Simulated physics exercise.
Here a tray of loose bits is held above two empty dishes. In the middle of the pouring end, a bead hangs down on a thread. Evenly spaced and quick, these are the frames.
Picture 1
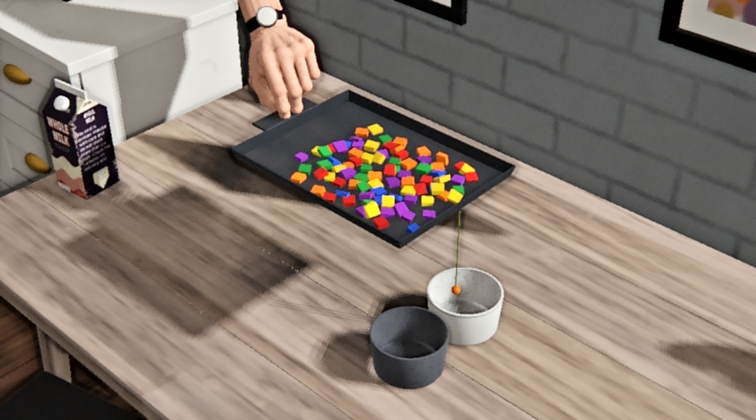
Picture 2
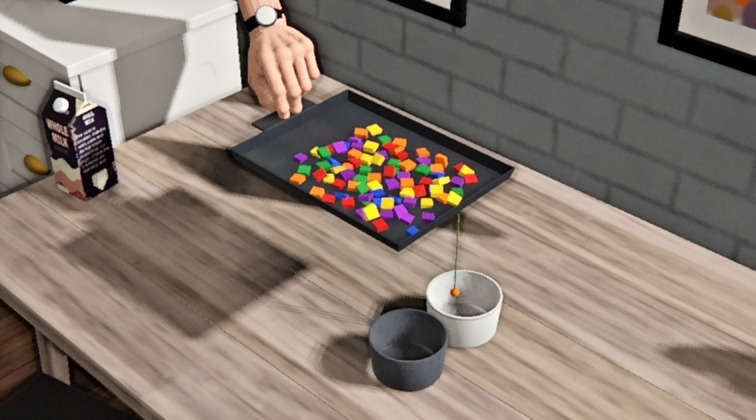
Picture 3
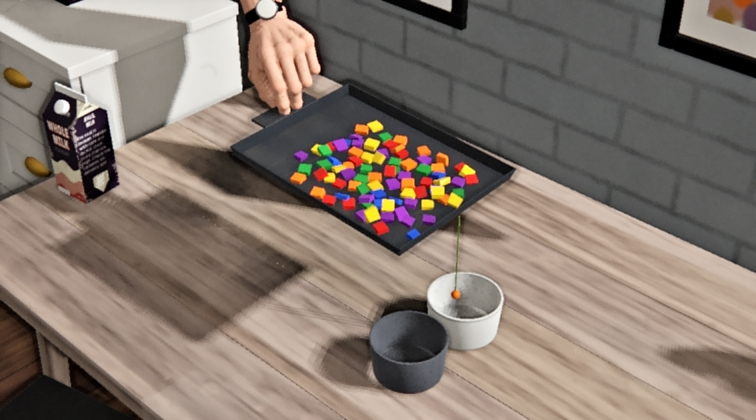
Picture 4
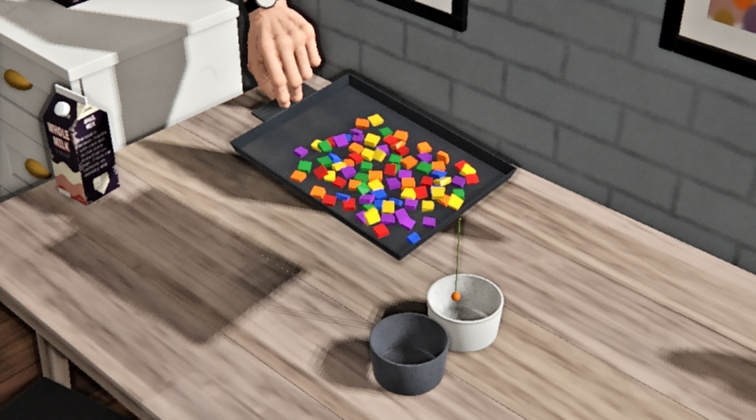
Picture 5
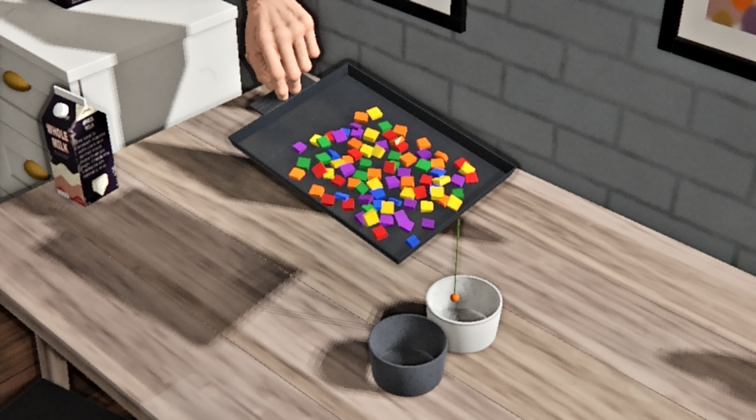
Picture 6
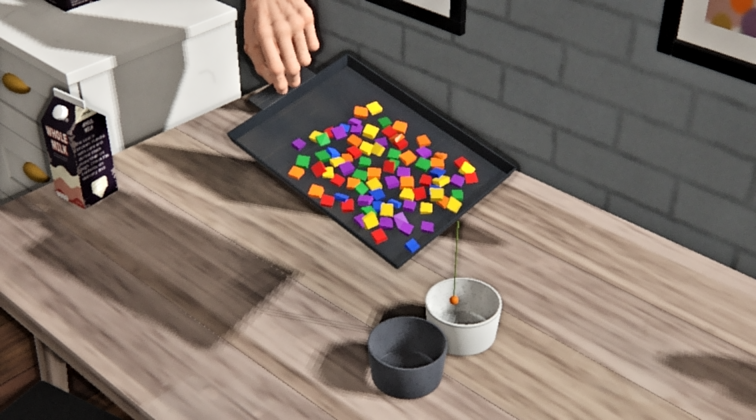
A hand slowly tilts a dark tray of colourful mosaic tiles toward its lower left corner.
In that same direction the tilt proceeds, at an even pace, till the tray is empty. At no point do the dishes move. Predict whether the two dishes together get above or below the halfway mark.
Above.
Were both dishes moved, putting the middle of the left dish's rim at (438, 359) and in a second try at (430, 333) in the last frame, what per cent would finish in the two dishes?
Trial 1 around 30 percent, trial 2 around 50 percent.
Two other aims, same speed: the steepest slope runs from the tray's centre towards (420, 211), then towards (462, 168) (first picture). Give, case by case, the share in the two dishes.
You'd see roughly 40 per cent the first time and 20 per cent the second.
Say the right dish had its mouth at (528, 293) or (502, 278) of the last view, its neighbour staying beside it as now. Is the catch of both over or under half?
For the two tries in order: Not as much as half, not as much as half.
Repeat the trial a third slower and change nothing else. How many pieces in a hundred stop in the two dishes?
Close to 90 in a hundred.
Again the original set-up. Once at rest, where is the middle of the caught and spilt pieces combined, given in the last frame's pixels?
Close to (406, 365) in the last picture.
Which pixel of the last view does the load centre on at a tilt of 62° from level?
Centre estimate: (391, 213).
Shortly afterwards, tray tipped steeply; all but a few on the tray; only a few in the air.
Next, tray tipped past a quarter turn; only a few on the tray; all but a few in the left dish; a little outside both; only a few in the air.
Some moments later, tray tipped past a quarter turn; all but a few in the left dish; a little outside both.
In the end, tray tipped past a quarter turn; all but a few in the left dish; none at all in the right dish; a little outside both.
